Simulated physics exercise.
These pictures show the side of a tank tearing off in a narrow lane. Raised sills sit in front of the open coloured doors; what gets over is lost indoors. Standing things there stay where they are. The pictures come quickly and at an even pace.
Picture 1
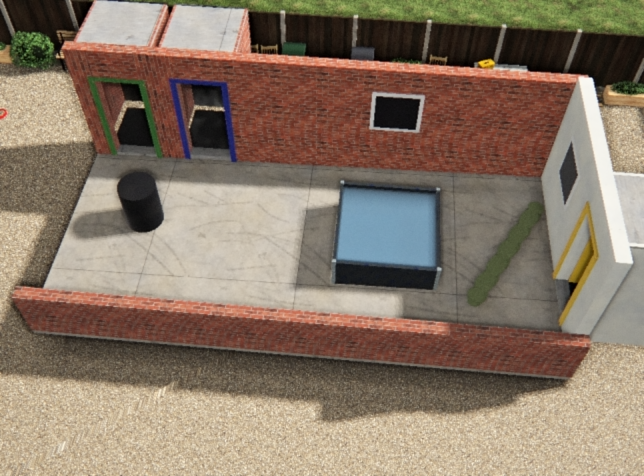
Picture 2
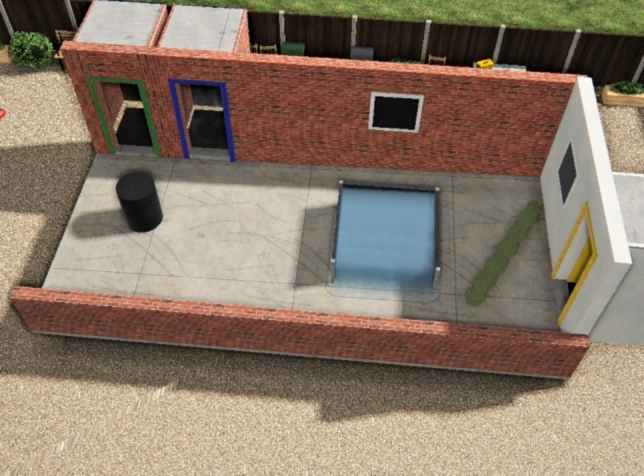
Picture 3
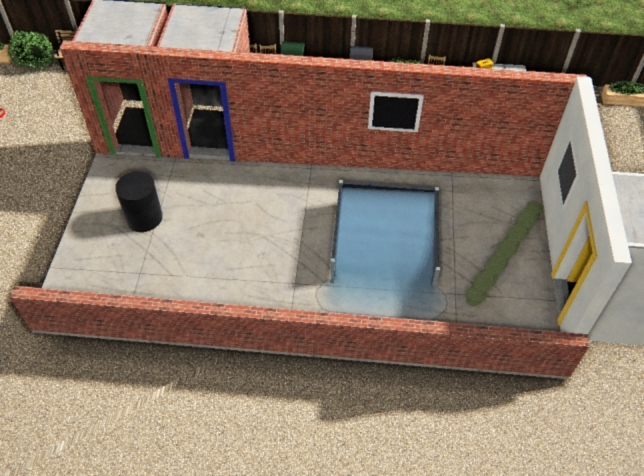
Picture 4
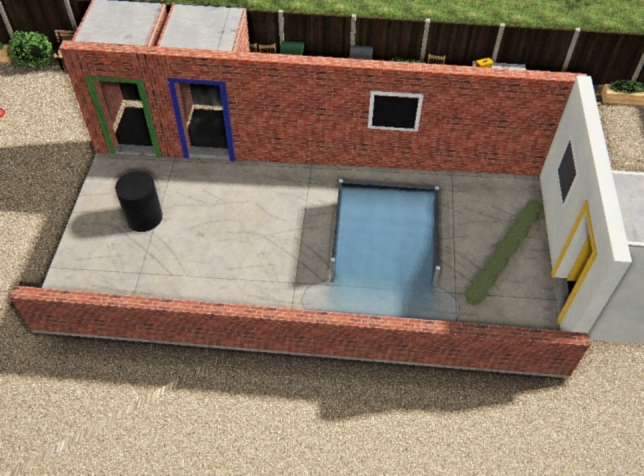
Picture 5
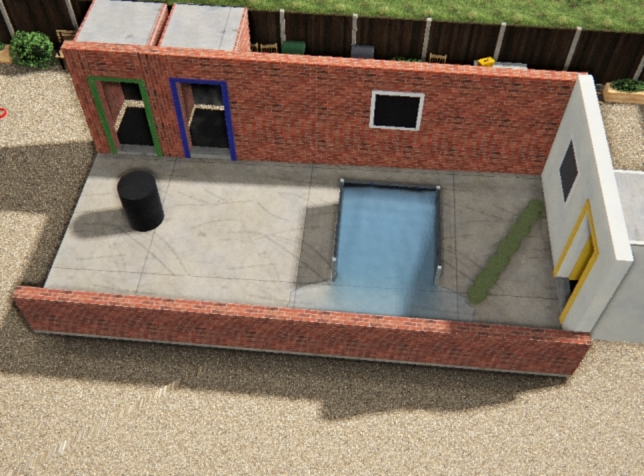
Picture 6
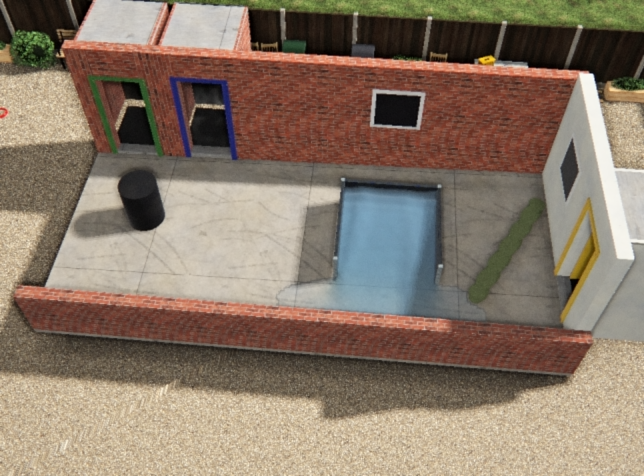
Brick-walled yard with a square tank of blue water losing its near side, water pouring out and spreading leftward along the low front wall.
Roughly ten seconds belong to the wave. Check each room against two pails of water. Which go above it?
My prediction: The yellow door will top two buckets. The green door will not top two buckets. The blue door will not top two buckets.
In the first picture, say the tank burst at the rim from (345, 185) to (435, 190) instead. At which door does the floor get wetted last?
Last comes the yellow door.
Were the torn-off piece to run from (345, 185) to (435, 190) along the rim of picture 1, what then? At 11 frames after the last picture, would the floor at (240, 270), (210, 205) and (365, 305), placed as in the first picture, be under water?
In the order given: Untouched, swamped and untouched.
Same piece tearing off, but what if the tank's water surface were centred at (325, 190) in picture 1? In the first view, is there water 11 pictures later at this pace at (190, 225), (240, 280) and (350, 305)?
Spared, soaked, soaked.
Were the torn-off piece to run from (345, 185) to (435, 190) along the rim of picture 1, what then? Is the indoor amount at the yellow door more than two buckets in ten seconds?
Result for the yellow door: It lets in too little.
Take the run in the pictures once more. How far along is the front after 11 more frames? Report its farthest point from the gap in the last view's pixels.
Best guess: Near (95, 315).
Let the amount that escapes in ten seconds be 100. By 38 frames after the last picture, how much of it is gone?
Around 60 %.
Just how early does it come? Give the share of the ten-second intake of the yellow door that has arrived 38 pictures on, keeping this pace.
Near 80 per cent, give or take.
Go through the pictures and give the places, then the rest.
Still water in the open tank at (388, 227), in the first picture.
Water pours out at (383, 279) and has run to (328, 283), in the second picture.
The front is at (323, 302), out from the gap at (383, 279), in the third picture.
The front is at a hidden place, out from the gap at (383, 279), in the fourth picture.
The front is at a hidden place, out from the gap at (385, 279), in the fifth picture.
The front is at a hidden place, out from the gap at (386, 278), in the sixth picture.
A moment on, water covers 15 % of the floor; the yellow door not reached, the green door not reached, the blue door not reached.
Next, water covers 35 % of the floor; the yellow door under two buckets in, the green door not reached, the blue door not reached.
Then, water covers 60 % of the floor; the yellow door over two buckets in, the green door not reached, the blue door not reached.
Later, water covers 65 % of the floor; the yellow door far over two buckets in, the green door wet at the sill, nothing in, the blue door wet at the sill, nothing in.
In the end, water covers 70 % of the floor; the yellow door far over two buckets in, the green door wet at the sill, nothing in, the blue door wet at the sill, nothing in.
